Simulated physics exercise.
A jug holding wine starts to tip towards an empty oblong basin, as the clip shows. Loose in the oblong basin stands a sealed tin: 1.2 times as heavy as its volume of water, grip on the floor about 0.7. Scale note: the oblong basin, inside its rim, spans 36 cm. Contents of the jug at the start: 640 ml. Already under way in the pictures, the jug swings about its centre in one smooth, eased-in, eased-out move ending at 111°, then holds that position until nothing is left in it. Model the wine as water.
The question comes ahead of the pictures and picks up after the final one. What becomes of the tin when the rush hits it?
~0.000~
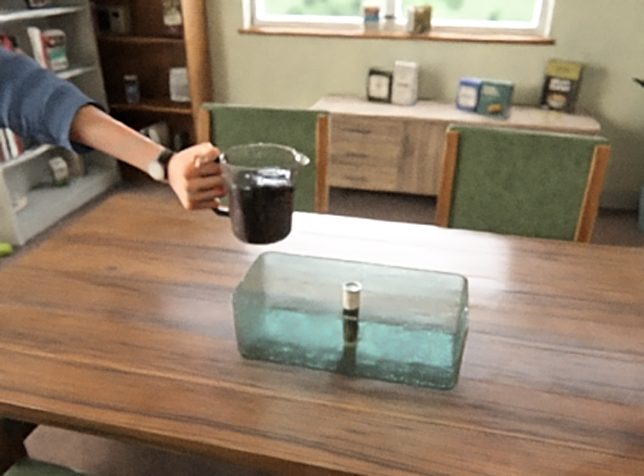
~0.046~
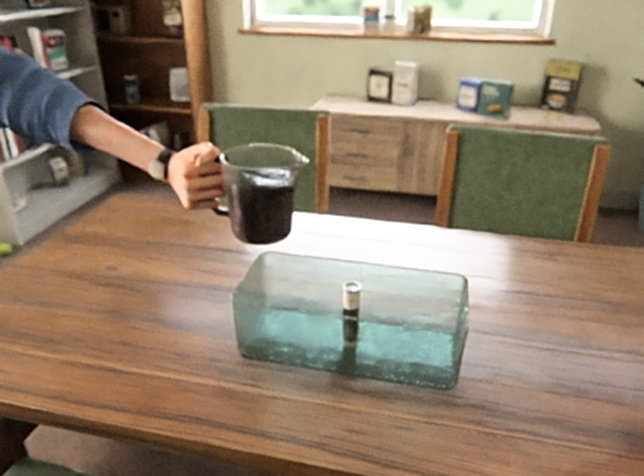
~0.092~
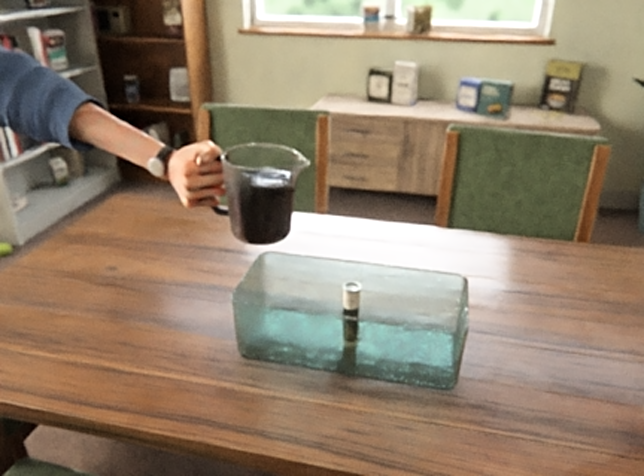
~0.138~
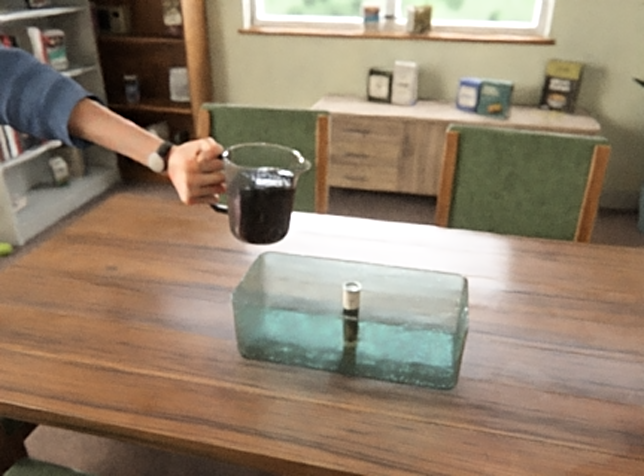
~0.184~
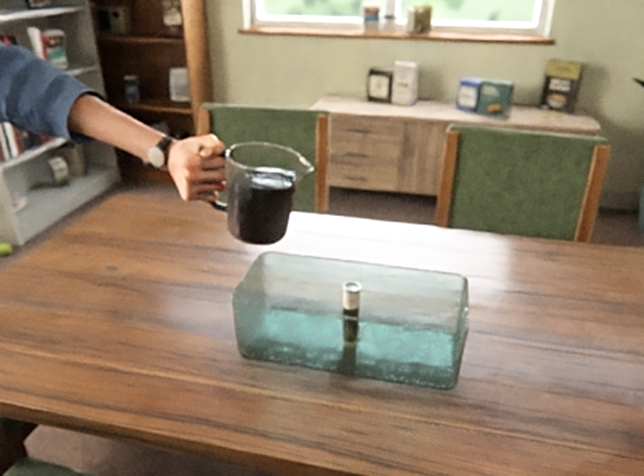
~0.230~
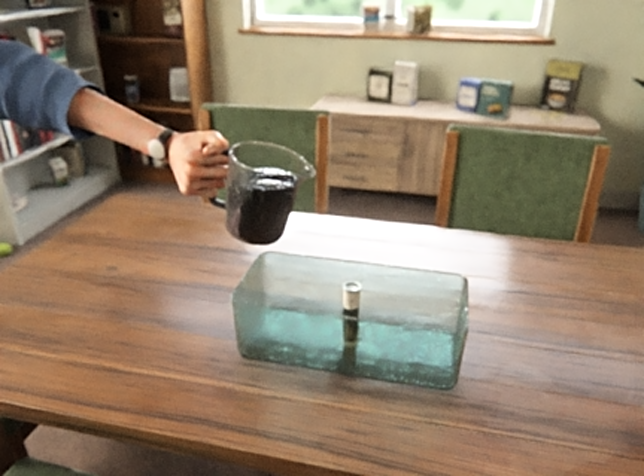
I'd say it will come down.
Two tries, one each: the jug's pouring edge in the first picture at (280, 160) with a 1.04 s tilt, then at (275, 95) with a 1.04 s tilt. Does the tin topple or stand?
In the first try it remains standing; in the second it comes down.
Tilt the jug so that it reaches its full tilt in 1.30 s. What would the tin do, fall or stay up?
Result: Tin tipped over.
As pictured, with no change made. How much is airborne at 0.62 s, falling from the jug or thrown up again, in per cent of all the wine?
Some 14 per cent, I reckon.
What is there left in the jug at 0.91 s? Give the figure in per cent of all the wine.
Around 22 in a hundred is still there.
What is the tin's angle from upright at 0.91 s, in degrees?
5°.
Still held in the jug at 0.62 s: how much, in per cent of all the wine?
I'd put it near 84 percent.
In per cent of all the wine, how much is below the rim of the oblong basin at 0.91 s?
60 per cent or thereabouts.
By 0.62 s the tilt is 72° and 84 per cent is still to pour; the tin stands where it began.
By 0.91 s the tilt is 107° and 21 per cent is still to pour; the tin leans 4°.
By 1.21 s the tilt is 111° and 0 per cent is still to pour; the tin lies on its side.
By 1.54 s the tilt is 111° and 0 per cent is still to pour; the tin lies on its side.
At rest the tin lies on its side.
